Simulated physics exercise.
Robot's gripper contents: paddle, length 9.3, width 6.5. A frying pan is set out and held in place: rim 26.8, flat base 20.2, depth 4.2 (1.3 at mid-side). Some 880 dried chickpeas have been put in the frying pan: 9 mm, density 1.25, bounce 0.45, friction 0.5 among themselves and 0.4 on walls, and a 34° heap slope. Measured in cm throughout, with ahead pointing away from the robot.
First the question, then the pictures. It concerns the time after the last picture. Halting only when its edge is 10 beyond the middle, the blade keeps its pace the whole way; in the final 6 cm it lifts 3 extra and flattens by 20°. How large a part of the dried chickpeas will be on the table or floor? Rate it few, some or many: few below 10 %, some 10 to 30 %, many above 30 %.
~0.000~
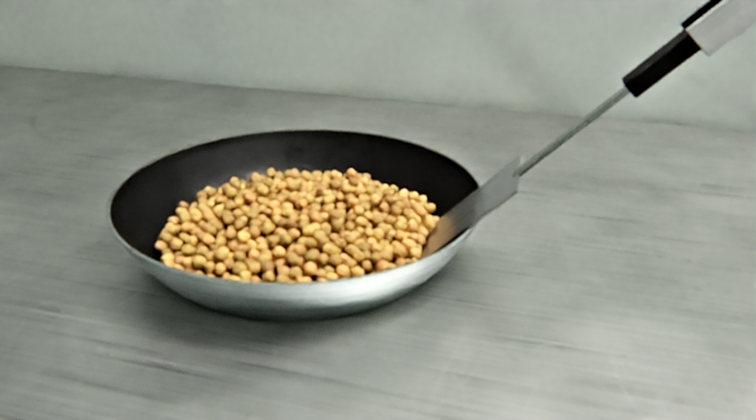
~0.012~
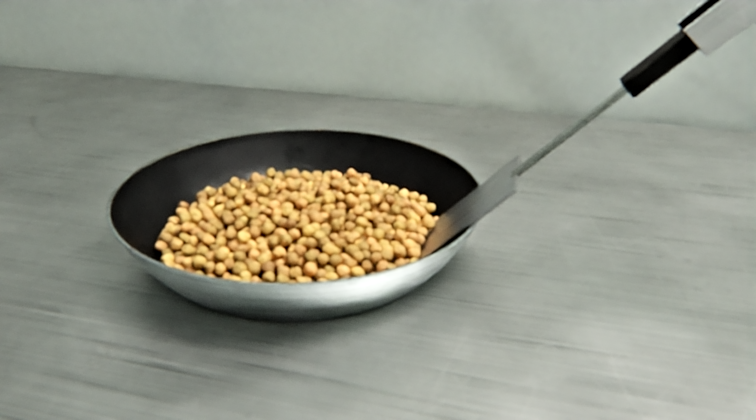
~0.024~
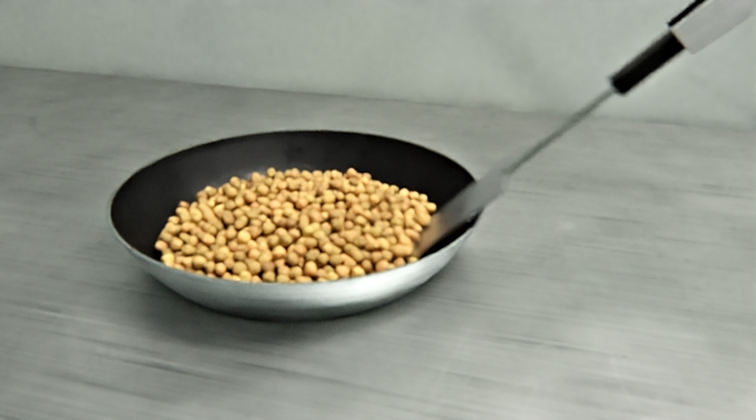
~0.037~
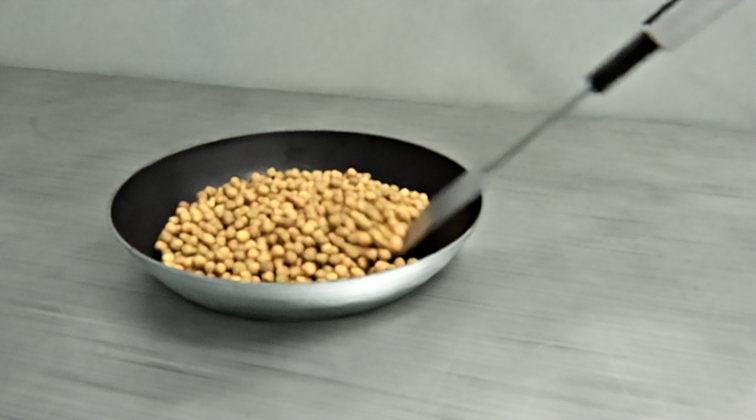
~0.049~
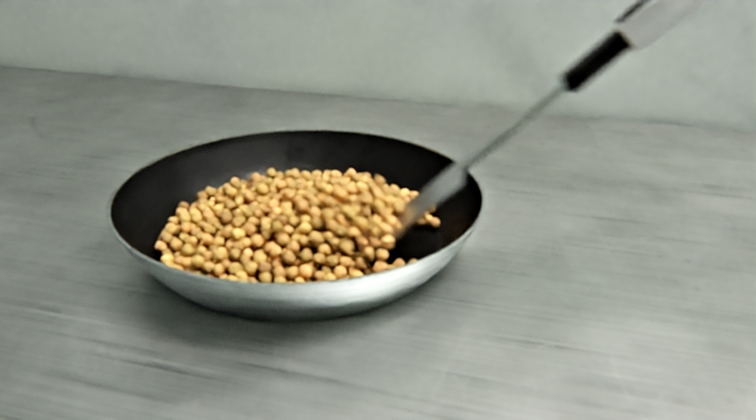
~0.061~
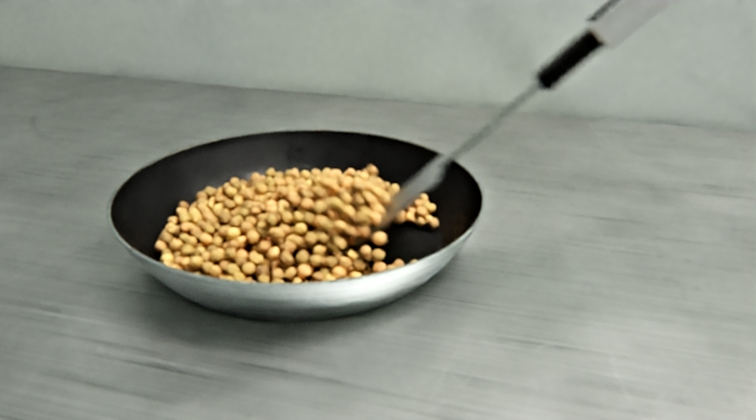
Some, 10 to 30 %.
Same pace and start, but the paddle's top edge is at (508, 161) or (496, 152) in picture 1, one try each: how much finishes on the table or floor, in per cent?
Around 20 per cent, then around 20 per cent.
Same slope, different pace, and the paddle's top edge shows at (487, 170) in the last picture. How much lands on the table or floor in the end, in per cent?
About 5 percent.
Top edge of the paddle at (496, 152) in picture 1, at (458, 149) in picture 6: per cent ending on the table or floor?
Some 10 per cent.
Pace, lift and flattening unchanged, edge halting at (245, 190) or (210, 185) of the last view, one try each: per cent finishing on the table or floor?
Around 10 per cent for the first try and 15 per cent for the second.
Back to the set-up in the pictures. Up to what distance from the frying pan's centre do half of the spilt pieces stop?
About 36 centimetres.
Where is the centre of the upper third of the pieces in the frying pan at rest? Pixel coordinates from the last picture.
The centre sits at about (212, 204).
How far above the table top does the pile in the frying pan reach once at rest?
Roughly 4.0 centimetres.
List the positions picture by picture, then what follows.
In the first frame, the paddle top edge at (520, 172), sloping 47°; upper third of the load around (304, 217), from x 160 to 435, top at y 175; 877 in the frying pan.
In the second frame, the paddle top edge at (518, 172), sloping 47°; upper third of the load around (305, 217), from x 160 to 435, top at y 175.
In the third frame, the paddle top edge at (508, 171), sloping 47°; upper third of the load around (310, 217), from x 160 to 435, top at y 175.
In the fourth frame, the paddle top edge at (488, 170), sloping 47°; upper third of the load around (319, 215), from x 160 to 435, top at y 175.
In the fifth frame, the paddle top edge at (466, 167), sloping 47°; upper third of the load around (320, 212), from x 160 to 435, top at y 175.
In the sixth frame, the paddle top edge at (443, 165), sloping 47°; upper third of the load around (318, 207), from x 160 to 435, top at y 170; 877 in the frying pan.
After 0.10 s, sloping 47°, highest piece 7 above the table; 877 in the frying pan.
After 0.13 s, sloping 43°, highest piece 8 above the table; 877 in the frying pan.
After 0.35 s, sloping 27°, highest piece 9 above the table; 704 in the frying pan, 164 on the table or floor, 9 on the blade or in flight.
After 1.40 s, sloping 27°, highest piece 4 above the table; 704 in the frying pan, 173 on the table or floor.
In the end, 704 in the frying pan, 173 on the table or floor. That is 20 % on the table or floor.
